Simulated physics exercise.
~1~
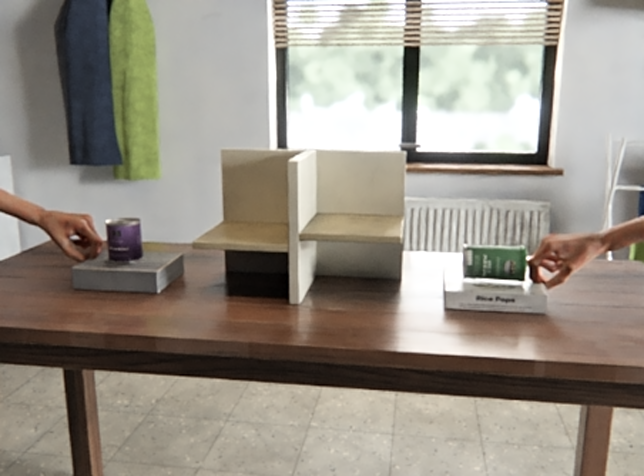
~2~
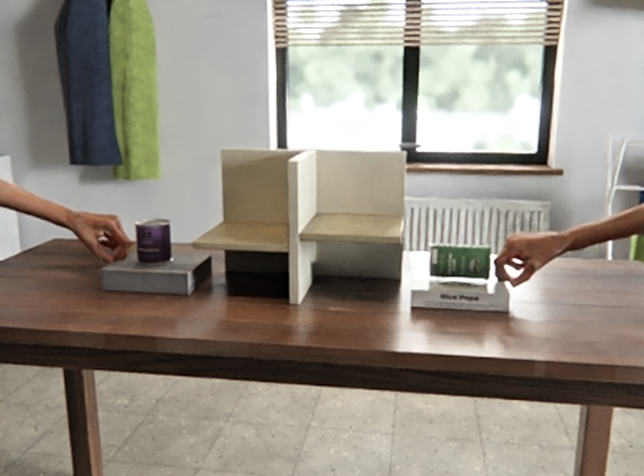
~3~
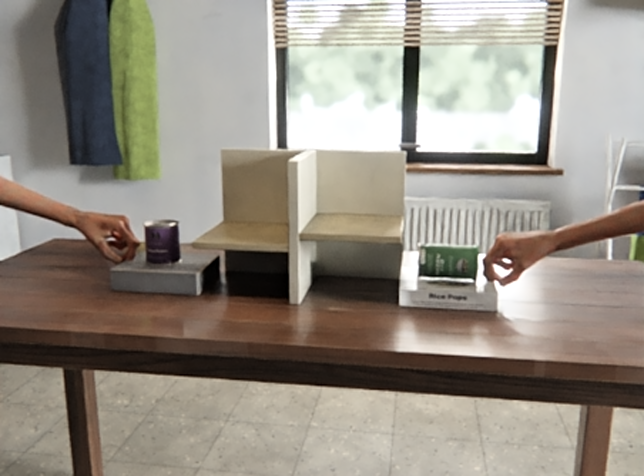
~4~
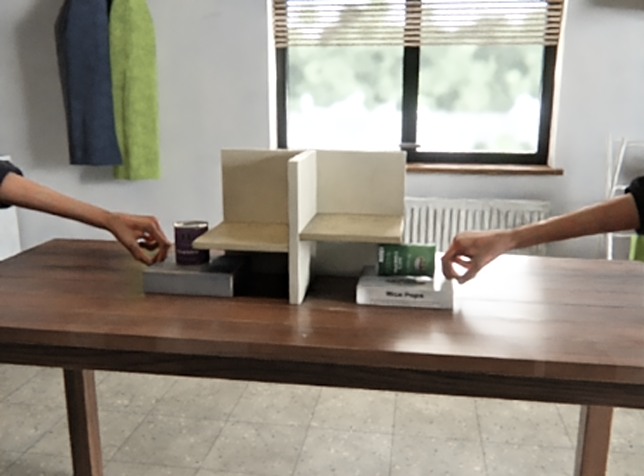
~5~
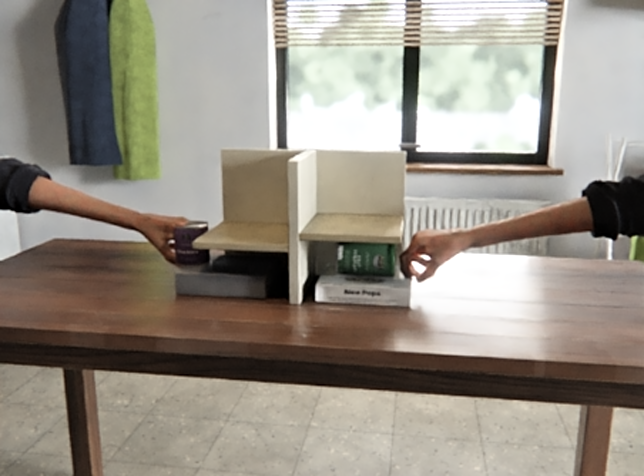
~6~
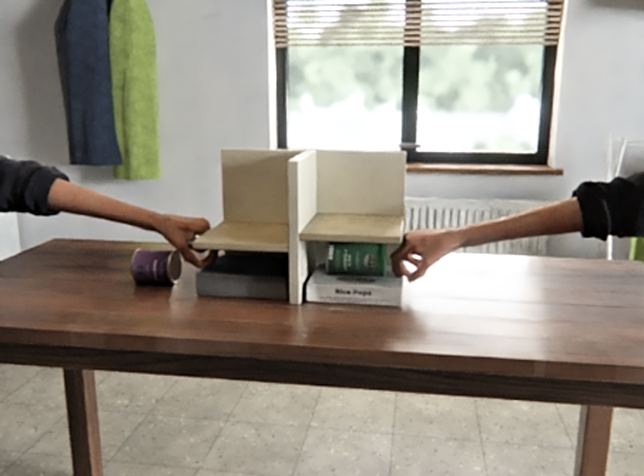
On a wooden table, two hands pushing loaded bases under low shelves, the purple pot getting knocked off, the green tin passing beneath.
